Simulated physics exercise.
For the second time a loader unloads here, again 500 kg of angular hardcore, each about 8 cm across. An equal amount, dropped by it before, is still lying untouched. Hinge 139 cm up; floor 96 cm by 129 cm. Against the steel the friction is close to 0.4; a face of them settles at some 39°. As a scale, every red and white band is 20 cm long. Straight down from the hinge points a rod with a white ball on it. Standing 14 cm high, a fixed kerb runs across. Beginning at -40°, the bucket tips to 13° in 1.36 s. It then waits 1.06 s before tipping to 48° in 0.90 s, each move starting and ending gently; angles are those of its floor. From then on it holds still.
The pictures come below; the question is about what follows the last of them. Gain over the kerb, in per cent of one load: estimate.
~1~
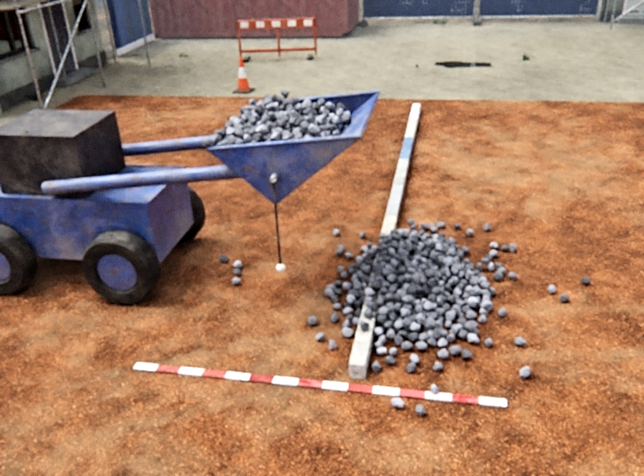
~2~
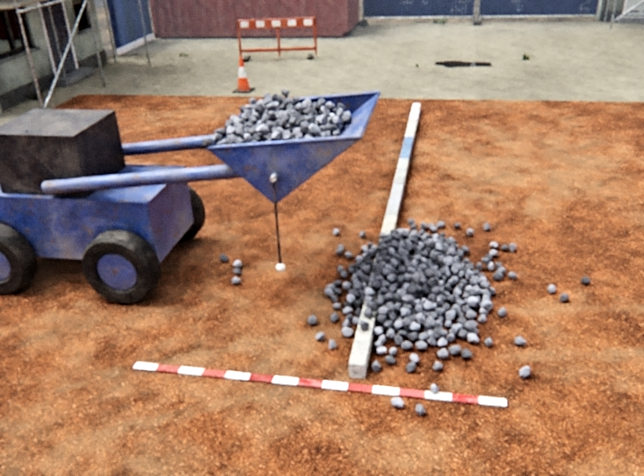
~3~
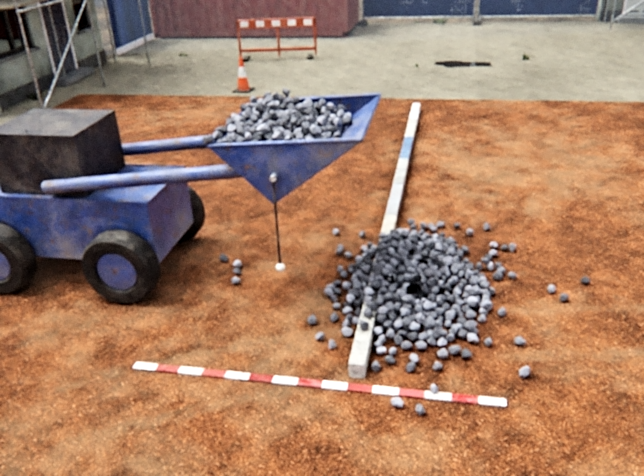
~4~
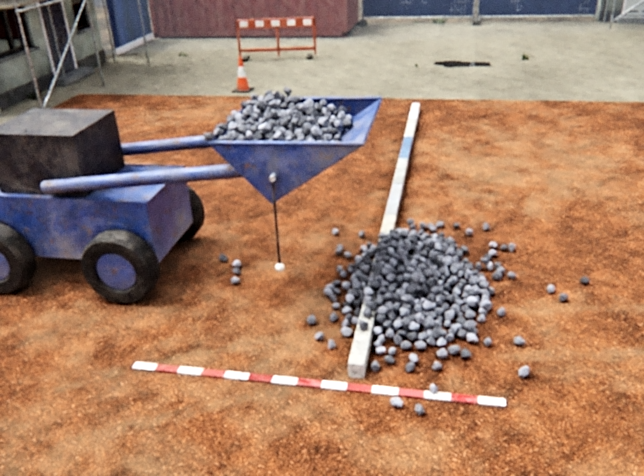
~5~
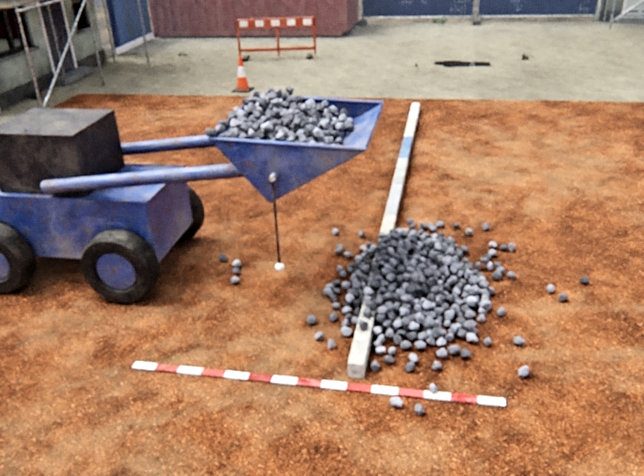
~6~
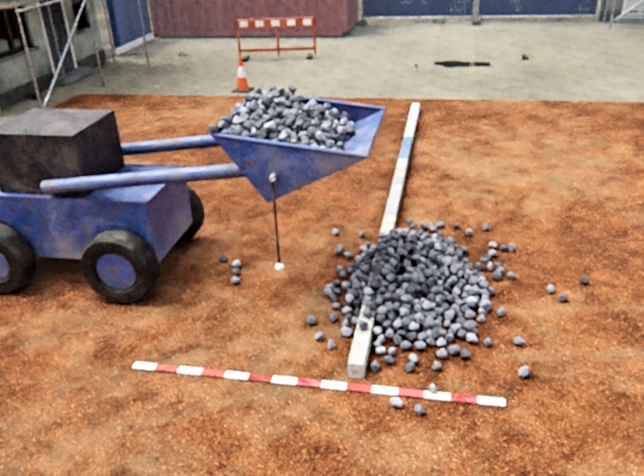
Approx. 31 %.
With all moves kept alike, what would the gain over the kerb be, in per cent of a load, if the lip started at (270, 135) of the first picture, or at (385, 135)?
Around 0 percent, then around 60 percent.
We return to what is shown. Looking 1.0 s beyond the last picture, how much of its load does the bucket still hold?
About 100 per cent.
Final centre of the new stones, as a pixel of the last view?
I'd put their centre close to (365, 265).
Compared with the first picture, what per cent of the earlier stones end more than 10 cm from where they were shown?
Roughly 0 per cent of them.
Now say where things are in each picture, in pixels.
The first frame shows lip at (360, 136), floor tilted -40°, highest stones at (276, 105). The earlier load is highest near (396, 261), 28 cm above ground level, 17 % on this side of the kerb, 84 % over the kerb.
The second frame shows lip at (361, 137), floor tilted -39°, highest stones at (276, 104).
In the third frame, the bucket is at -38°, its lip at (362, 140); the top of the load is at (277, 104).
The fourth frame shows lip at (363, 144), floor tilted -35°, highest stones at (272, 99).
In the fifth frame, the bucket is at -31°, its lip at (365, 150); the top of the load is at (274, 97).
In the sixth frame, the bucket is at -27°, its lip at (367, 157); the top of the load is at (276, 95).
Then, 0.6 s after the last picture the floor is at 5°; in per cent of one load, 100 in the bucket, 17 on this side of the kerb, 84 over the kerb; the foremost stones are at (533, 290).
Then, 1.0 s after the last picture the floor is at 13°; in per cent of one load, 99 in the bucket, 17 on this side of the kerb, 84 over the kerb; the foremost stones are at (533, 290).
Then, 3.3 s after the last picture the floor is at 48°; in per cent of one load, 0 in the bucket, 87 on this side of the kerb, 114 over the kerb; the foremost stones are at (533, 290).
Then, 6.1 s after the last picture the floor is at 48°; in per cent of one load, 0 in the bucket, 85 on this side of the kerb, 115 over the kerb; the foremost stones are at (533, 290). Net gain over the kerb, 31.
